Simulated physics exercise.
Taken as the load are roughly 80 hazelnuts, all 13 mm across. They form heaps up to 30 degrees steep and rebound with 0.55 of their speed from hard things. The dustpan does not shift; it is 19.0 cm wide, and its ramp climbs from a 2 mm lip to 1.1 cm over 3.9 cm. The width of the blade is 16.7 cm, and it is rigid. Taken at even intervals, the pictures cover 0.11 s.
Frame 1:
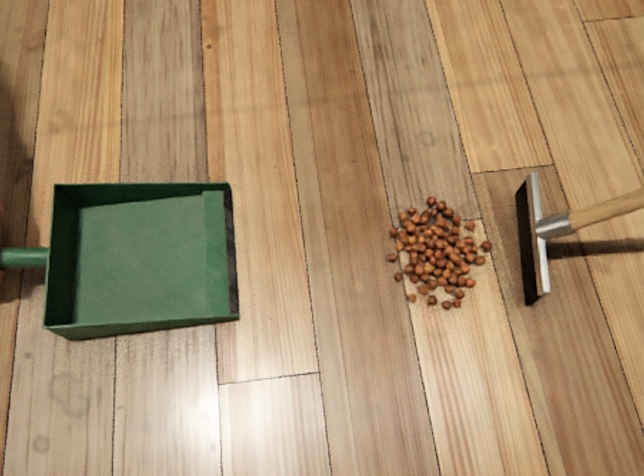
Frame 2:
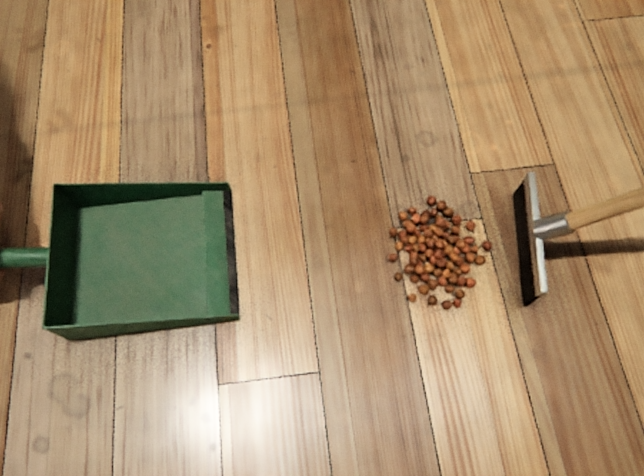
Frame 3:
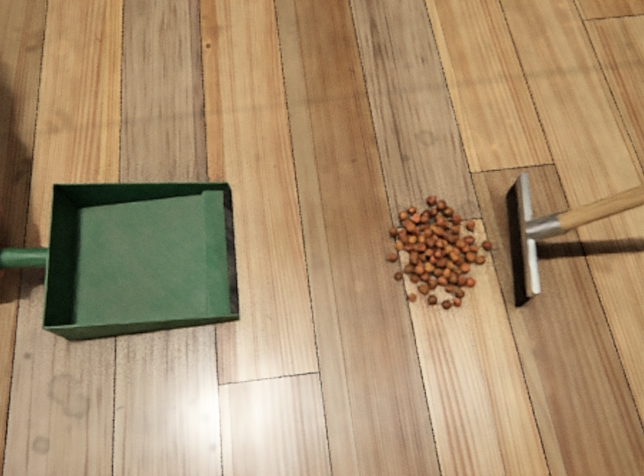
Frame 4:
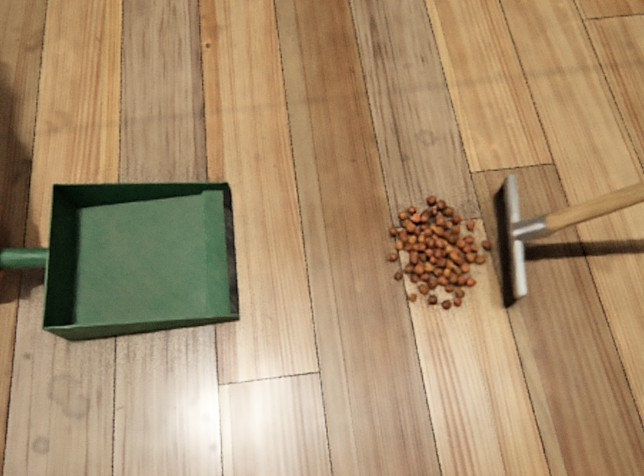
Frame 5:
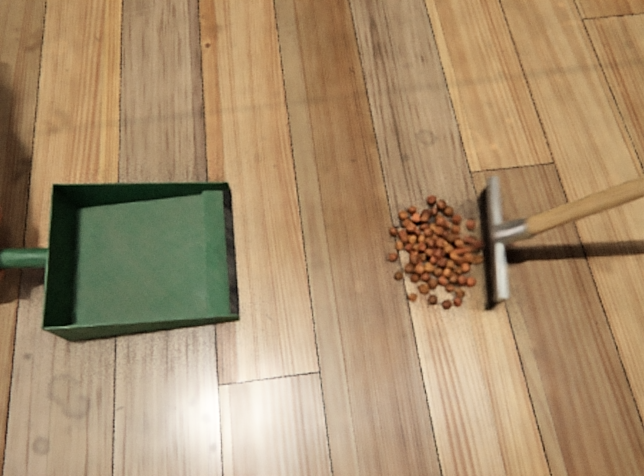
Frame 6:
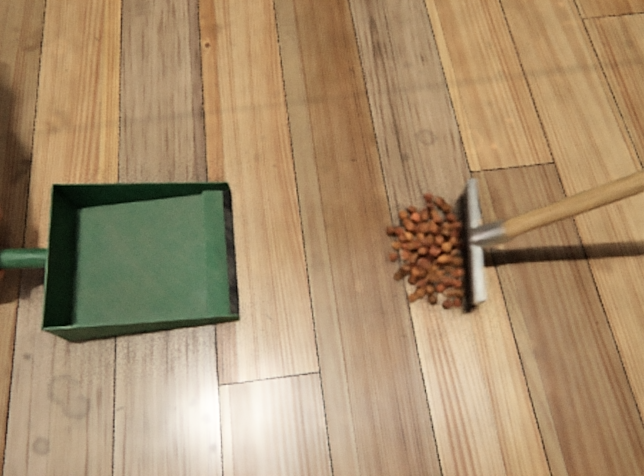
A flat, dark-edged blade on a wooden handle slides slowly left, then faster, across a wood-plank floor seen from above by a still camera. A loose pile of reddish-brown hazelnuts lies right of centre, and an empty green dustpan sits motionless at left, its open side facing them. The blade reaches the pile's right side and pushes the nuts together, shifting them slightly left.
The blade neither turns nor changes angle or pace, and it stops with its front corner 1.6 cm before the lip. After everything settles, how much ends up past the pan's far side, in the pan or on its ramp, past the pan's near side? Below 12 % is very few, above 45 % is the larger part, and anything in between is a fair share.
Past the pan's far side: A fair share, in the pan or on its ramp: A fair share, past the pan's near side: A fair share.
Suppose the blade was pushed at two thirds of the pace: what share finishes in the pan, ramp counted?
Then near 30 in a hundred.
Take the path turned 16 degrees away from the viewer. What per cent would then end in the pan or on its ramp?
That would give about 40 percent.
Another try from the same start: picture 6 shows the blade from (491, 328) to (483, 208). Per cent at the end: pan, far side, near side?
Pan: 10, far side: 10, near side: 30.
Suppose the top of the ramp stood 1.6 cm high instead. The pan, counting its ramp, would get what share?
I'd guess close to 35 per cent.
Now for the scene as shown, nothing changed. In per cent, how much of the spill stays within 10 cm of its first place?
I'd say about 0 per cent.
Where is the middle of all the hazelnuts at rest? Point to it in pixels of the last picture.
After settling, the middle sits near (132, 261).
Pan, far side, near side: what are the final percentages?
Far: 20; pan: 40; near: 20 (percent).
Then, 0.12 s after the last picture, middle of the blade 15 cm from the lip; 0 % over the lip, far side 5 %, near side 15 %.
Then, 0.19 s after the last picture, middle of the blade 6 cm from the lip; 0 % over the lip, far side 10 %, near side 20 %.
Then, 0.41 s after the last picture, middle of the blade 3 cm from the lip; 55 % over the lip, far side 20 %, near side 20 %.
In the end, far side 20 %, pan 40 %, near side 20 %, in front of the lip or behind the blade 20 %.
